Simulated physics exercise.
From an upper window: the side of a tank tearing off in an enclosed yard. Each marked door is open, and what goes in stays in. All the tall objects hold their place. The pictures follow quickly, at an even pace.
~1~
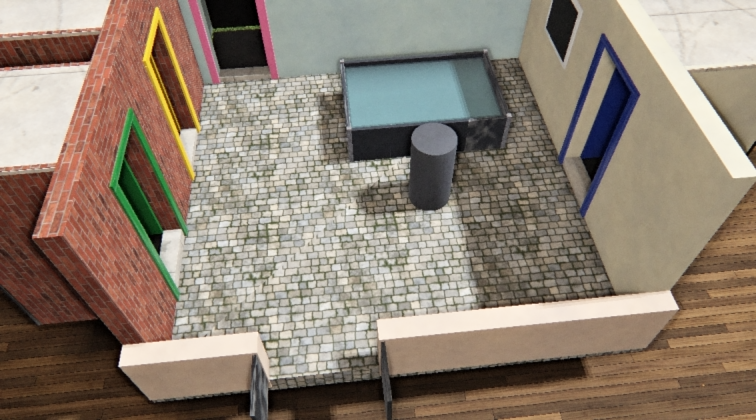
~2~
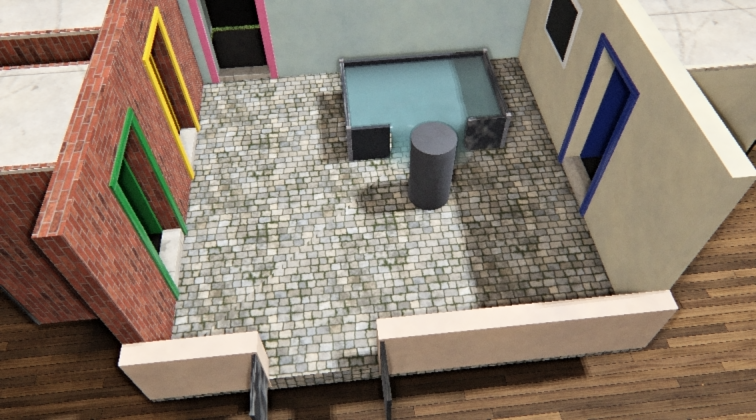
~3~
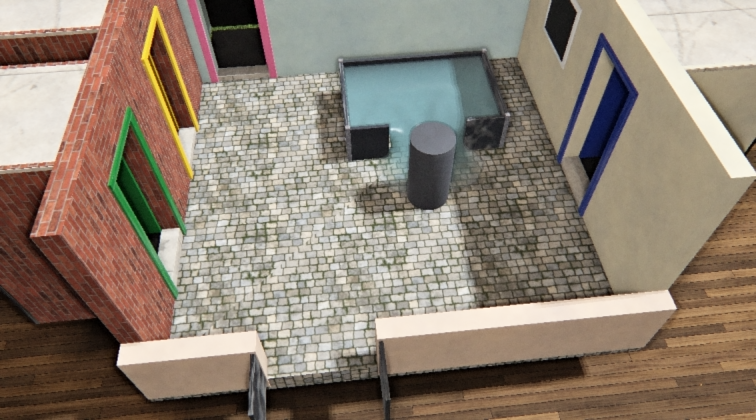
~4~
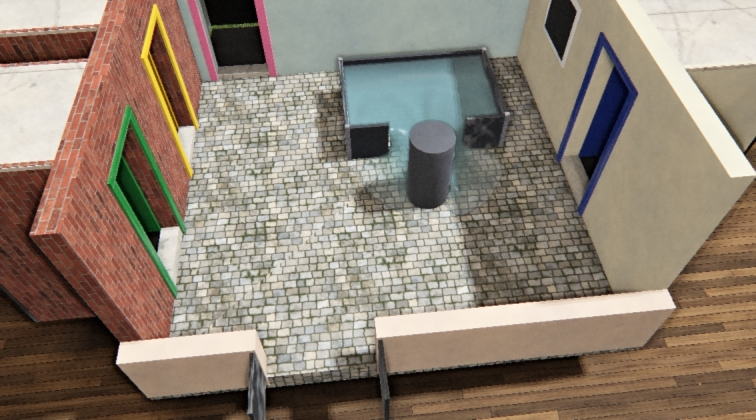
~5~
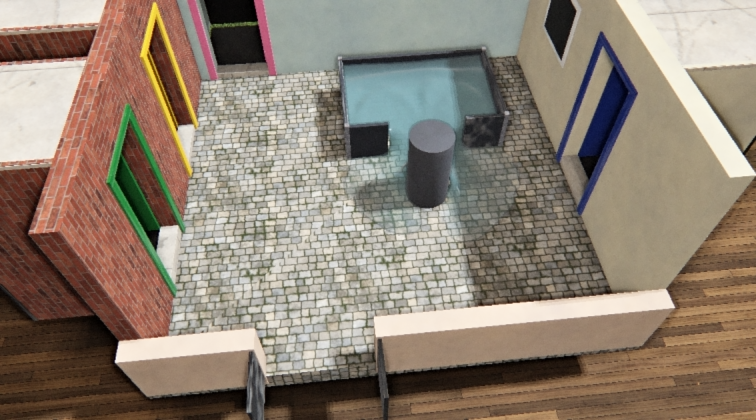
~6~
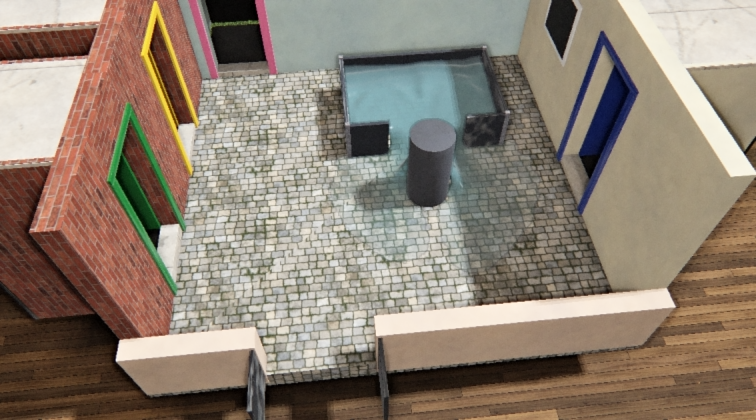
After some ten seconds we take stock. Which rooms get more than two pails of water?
In the end: The green door admits no more than that; the blue door admits no more than that; the yellow door admits no more than that; the pink door admits no more than that.
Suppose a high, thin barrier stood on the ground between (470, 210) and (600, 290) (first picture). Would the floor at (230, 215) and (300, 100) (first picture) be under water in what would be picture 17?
In that order: Covered, clear.
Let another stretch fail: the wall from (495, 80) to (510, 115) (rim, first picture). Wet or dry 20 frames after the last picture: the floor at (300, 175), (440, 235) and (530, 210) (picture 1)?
As listed: Dry, covered, covered.
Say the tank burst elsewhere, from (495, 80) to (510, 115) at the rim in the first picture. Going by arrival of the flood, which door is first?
The blue one.
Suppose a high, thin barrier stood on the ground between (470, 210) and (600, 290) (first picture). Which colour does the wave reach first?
That is the door marked blue.
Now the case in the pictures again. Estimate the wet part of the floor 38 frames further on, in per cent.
Near 80 in a hundred.
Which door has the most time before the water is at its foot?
The door marked pink.
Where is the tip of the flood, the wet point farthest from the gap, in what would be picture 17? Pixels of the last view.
I would point to (166, 365).
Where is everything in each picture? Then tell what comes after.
In the first frame, still water in the open tank at (421, 92).
In the second frame, the front is at (467, 154), out from the gap at (427, 144).
In the third frame, the front is at (473, 177), out from the gap at (426, 144).
In the fourth frame, water pours out at (426, 143) and has run to (464, 210).
In the fifth frame, water pours out at (425, 142) and has run to (466, 237).
In the sixth frame, water pours out at (426, 140) and has run to (478, 265).
A moment on, water covers 40 % of the floor; the green door not reached, the blue door wet at the sill, nothing in, the yellow door not reached, the pink door not reached.
Next, water covers 65 % of the floor; the green door wet at the sill, nothing in, the blue door under two buckets in, the yellow door not reached, the pink door not reached.
Then, water covers 70 % of the floor; the green door wet at the sill, nothing in, the blue door under two buckets in, the yellow door wet at the sill, nothing in, the pink door not reached.
Later, water covers 80 % of the floor; the green door wet at the sill, nothing in, the blue door under two buckets in, the yellow door wet at the sill, nothing in, the pink door wet at the sill, nothing in.
In the end, water covers 95 % of the floor; the green door wet at the sill, nothing in, the blue door under two buckets in, the yellow door wet at the sill, nothing in, the pink door under two buckets in.
